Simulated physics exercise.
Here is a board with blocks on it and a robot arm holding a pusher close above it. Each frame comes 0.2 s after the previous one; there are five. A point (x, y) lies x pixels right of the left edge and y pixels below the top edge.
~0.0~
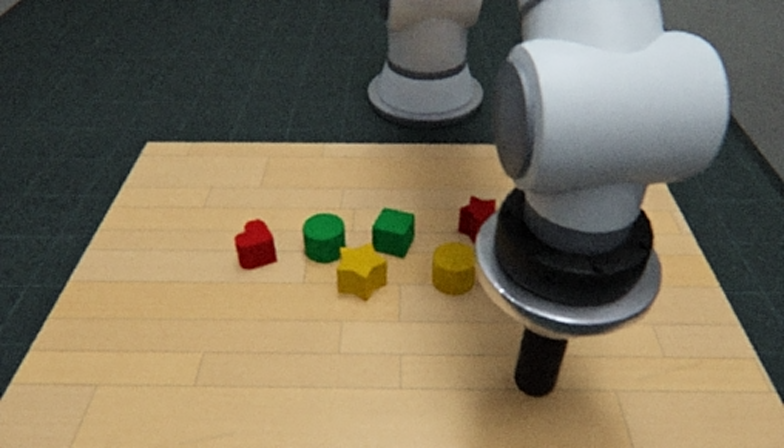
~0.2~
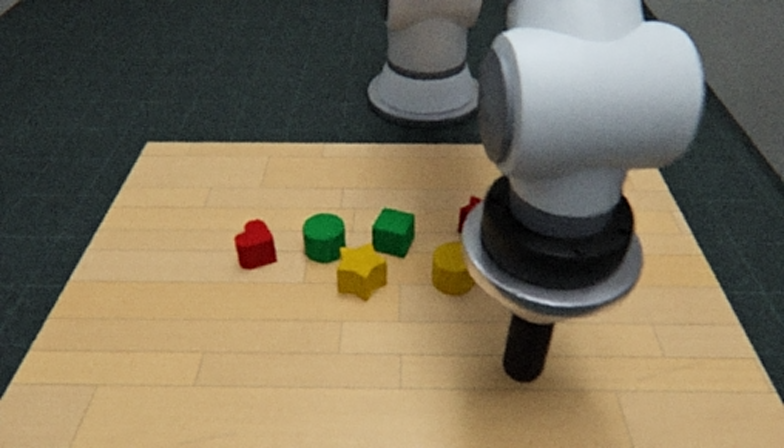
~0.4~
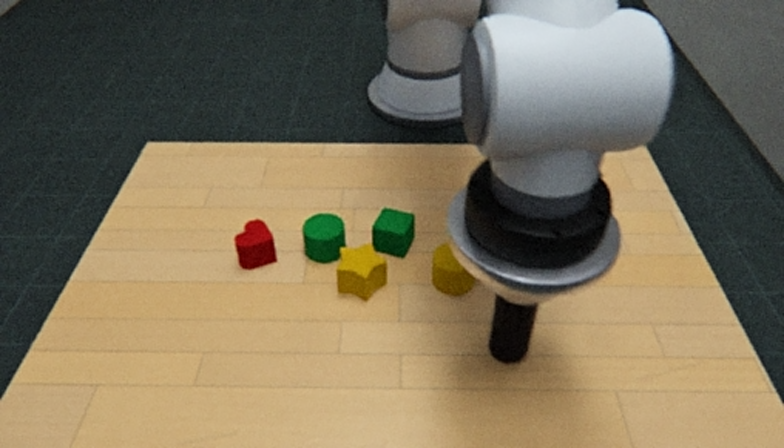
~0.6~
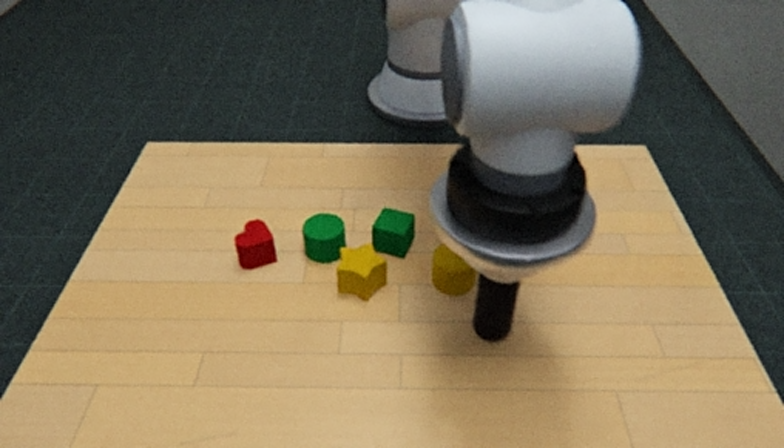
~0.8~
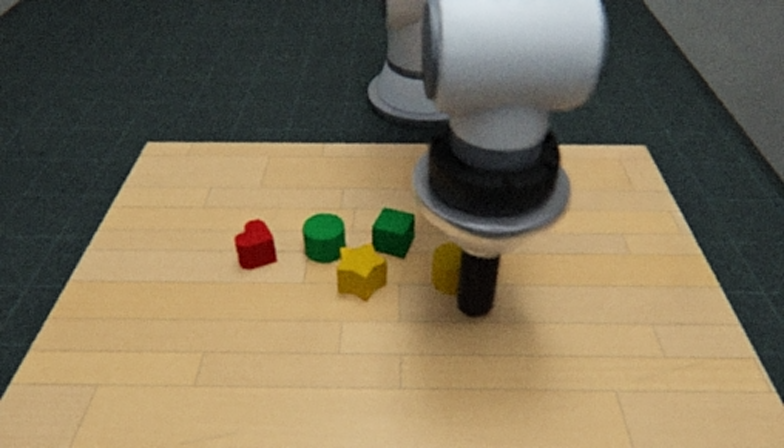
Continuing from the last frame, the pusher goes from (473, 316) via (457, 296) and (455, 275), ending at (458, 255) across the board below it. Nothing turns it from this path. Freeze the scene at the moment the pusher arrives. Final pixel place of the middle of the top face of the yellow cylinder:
Close to (439, 211).
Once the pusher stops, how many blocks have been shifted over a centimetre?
It's going to be one.
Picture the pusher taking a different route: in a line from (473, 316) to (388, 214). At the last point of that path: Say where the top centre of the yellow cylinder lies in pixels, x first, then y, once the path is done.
Expect it around (430, 193).
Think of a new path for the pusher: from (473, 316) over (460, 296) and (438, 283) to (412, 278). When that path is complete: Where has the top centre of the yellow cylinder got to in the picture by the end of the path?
I think it will end close to (436, 231).
On the path given first. Halfway along, pusher (455, 275); yellow cylinder (445, 234).
At the end, pusher (459, 245); yellow cylinder (439, 211); red star block unmoved.
